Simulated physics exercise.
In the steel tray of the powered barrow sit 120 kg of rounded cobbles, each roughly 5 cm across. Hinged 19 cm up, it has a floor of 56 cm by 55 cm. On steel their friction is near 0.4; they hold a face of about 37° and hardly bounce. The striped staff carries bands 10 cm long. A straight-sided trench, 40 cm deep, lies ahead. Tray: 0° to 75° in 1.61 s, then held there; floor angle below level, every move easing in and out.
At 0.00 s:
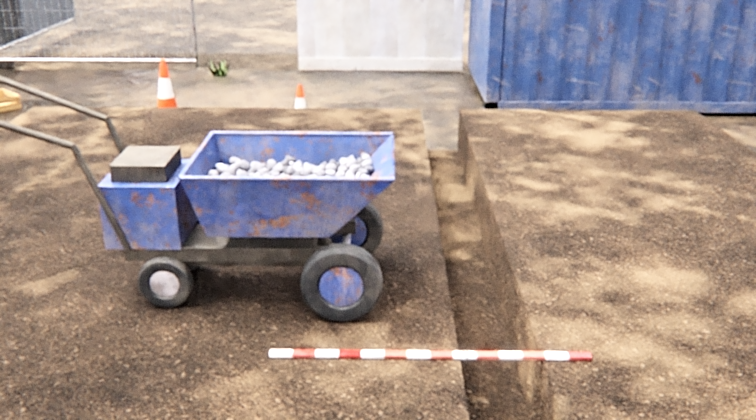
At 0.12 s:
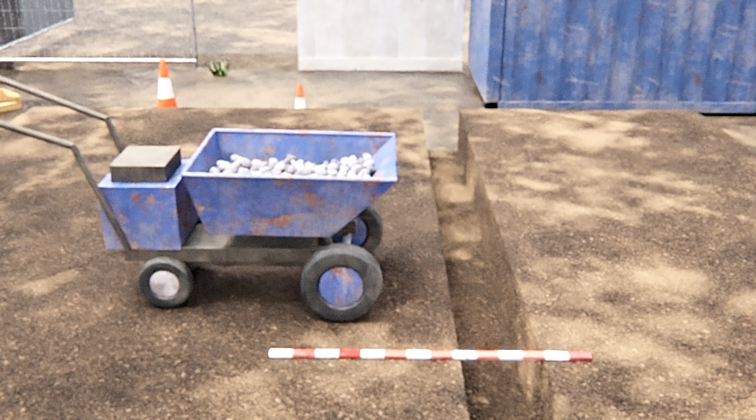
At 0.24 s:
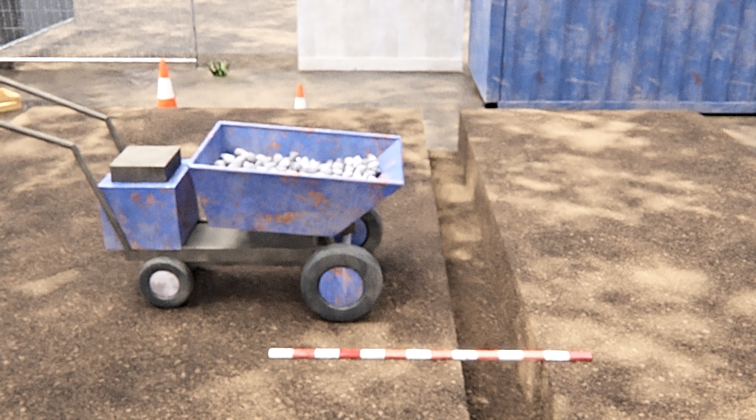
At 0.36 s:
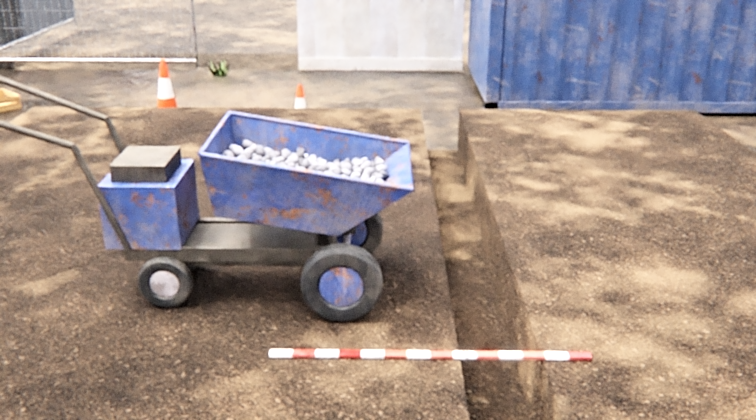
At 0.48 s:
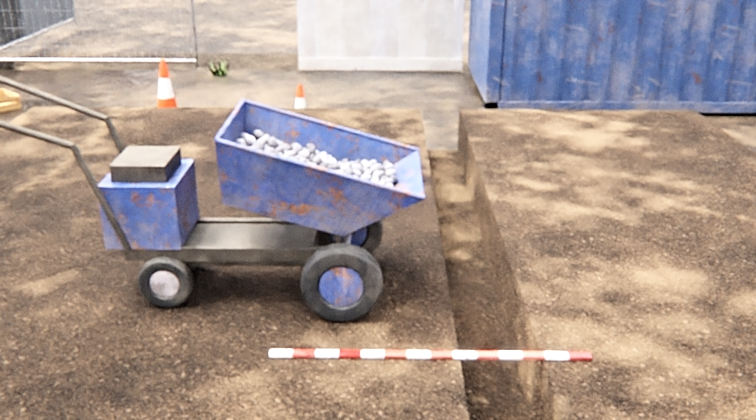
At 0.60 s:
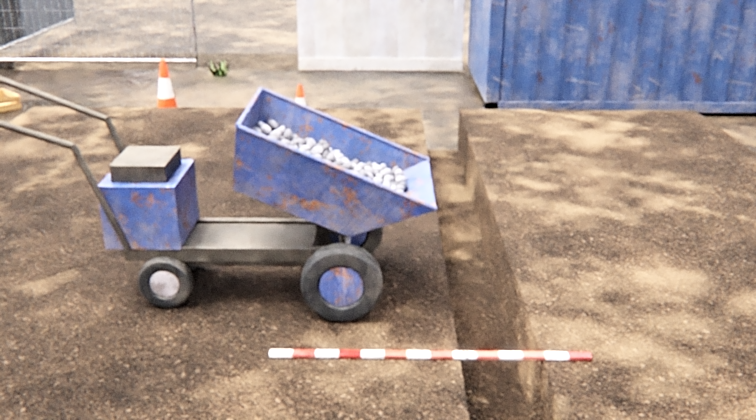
A rusty blue tray of pale rounded stones sits on a small wheeled barrow at left, seen from the side and slightly above on a brown dirt site. A narrow trench lies to its right, with a red-and-white staff in front and orange cones, mesh fencing and a blue container behind. The tray starts level, then tilts steadily rightward, its rear rising, while barrow and view stay still.
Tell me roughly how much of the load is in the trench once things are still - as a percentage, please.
I would put it at 98 %.
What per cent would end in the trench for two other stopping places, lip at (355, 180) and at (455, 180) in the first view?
90 % and 15 %.
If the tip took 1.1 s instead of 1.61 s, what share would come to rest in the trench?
95 per cent.
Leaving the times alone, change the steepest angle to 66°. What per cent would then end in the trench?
Then about 95 per cent.
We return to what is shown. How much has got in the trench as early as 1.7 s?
Close to 70 per cent has got there by then.
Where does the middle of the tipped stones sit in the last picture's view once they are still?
Their middle is at about (487, 343).
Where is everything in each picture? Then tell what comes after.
In the first picture, lip at (394, 180), floor tilted 0°, highest stones at (315, 168).
In the second picture, the tray is at 1°, its lip at (396, 181); the top of the load is at (276, 168); the stones move at 0.2 m/s on average.
In the third picture, the tray is at 5°, its lip at (403, 184); the top of the load is at (253, 161); the stones move at 0.3 m/s on average.
In the fourth picture, the tray is at 10°, its lip at (413, 190); the top of the load is at (245, 152); the stones move at 0.4 m/s on average.
In the fifth picture, lip at (424, 198), floor tilted 16°, highest stones at (255, 142); the stones move at 0.5 m/s on average.
In the sixth picture, lip at (436, 209), floor tilted 23°, highest stones at (271, 132); the stones move at 0.6 m/s on average.
After 1.2 s the floor is at 63°; 100 % in the tray; the foremost stones are at (471, 254).
After 1.7 s the floor is at 75°; 30 % in the tray, 68 % in the trench, 2 % past the trench; the foremost stones are at (548, 285).
After 2.1 s the floor is at 75°; 5 % in the tray, 93 % in the trench, 2 % past the trench; the foremost stones are at (603, 286).
After 4.0 s the floor is at 75°; 0 % in the tray, 98 % in the trench, 2 % past the trench; the foremost stones are at (625, 288).
